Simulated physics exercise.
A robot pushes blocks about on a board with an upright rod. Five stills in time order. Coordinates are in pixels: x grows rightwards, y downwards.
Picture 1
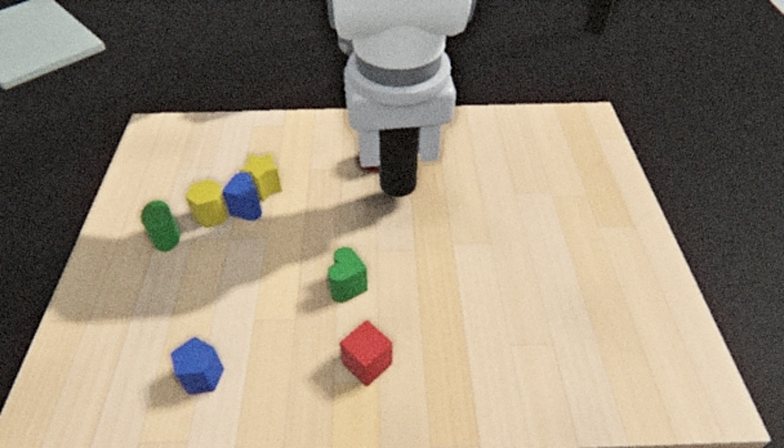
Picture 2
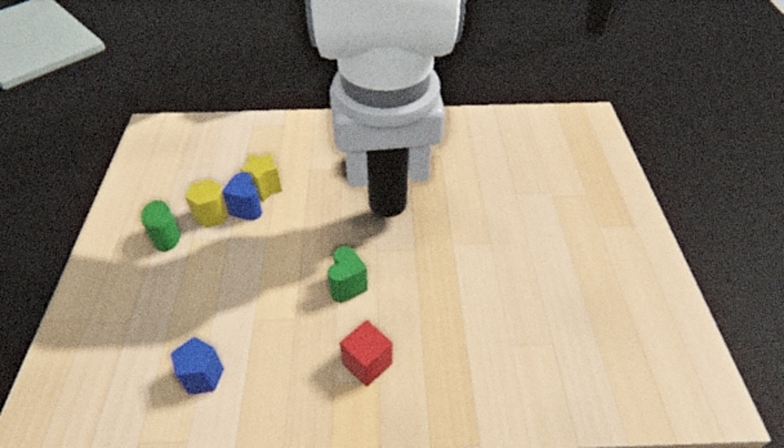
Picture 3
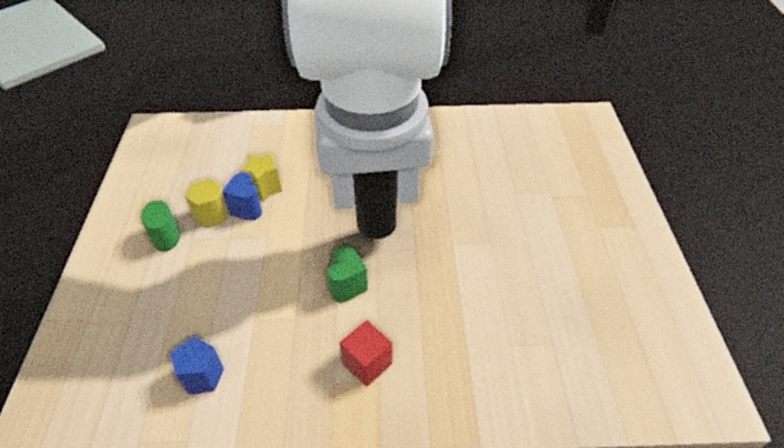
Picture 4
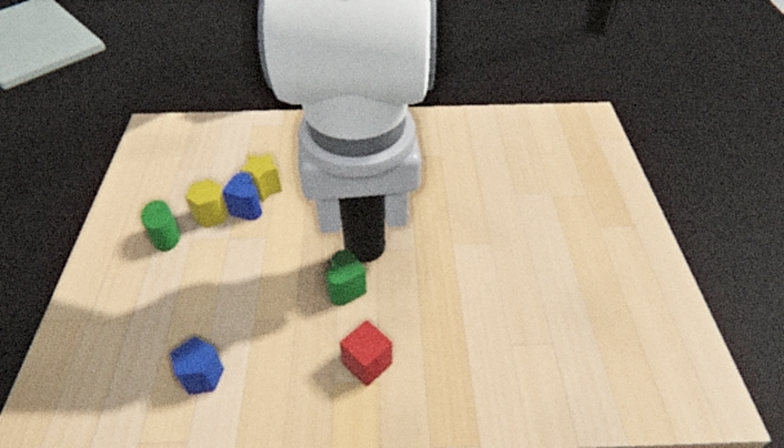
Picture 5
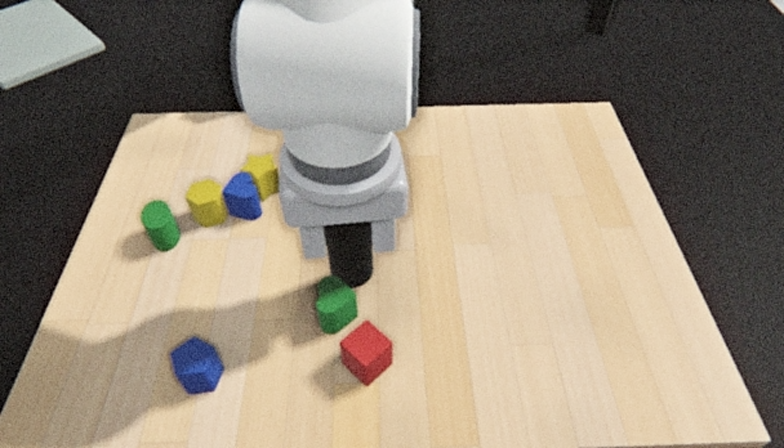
A robot arm with a black upright rod moves down and slightly left across a wooden board, approaching a green heart-shaped block. The rod meets the green block and pushes it a short way down and left, beside a red block. The red, blue, yellow and other green blocks stay still.
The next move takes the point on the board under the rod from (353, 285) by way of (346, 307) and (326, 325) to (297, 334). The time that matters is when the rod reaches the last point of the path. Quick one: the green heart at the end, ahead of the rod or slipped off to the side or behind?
It is gone from the front.
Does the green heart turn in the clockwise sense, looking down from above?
I'd say no.
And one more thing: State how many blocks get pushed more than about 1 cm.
It should be one, as far as I can tell.
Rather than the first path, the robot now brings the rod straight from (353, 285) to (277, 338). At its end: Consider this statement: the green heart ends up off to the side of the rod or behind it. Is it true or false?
The statement is correct.
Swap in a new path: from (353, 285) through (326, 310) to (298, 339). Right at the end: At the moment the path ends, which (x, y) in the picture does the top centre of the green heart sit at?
In the picture, it is at (307, 352).
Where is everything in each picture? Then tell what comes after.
In the first frame, rod tip at (398, 186); block tops, green heart at (346, 263); red square at (366, 342).
In the second frame, rod at (388, 205); blocks unchanged.
In the third frame, rod at (377, 226); blocks unchanged.
In the fourth frame, rod at (365, 248); green heart at (344, 267).
In the fifth frame, rod at (352, 272); green heart at (333, 293); red square at (366, 342).
What follows on the original path. Halfway along, rod at (335, 307); green heart at (320, 332), turned 15° anticlockwise.
At the end, rod at (294, 323); green heart at (306, 346), turned 65° anticlockwise; red square in place.
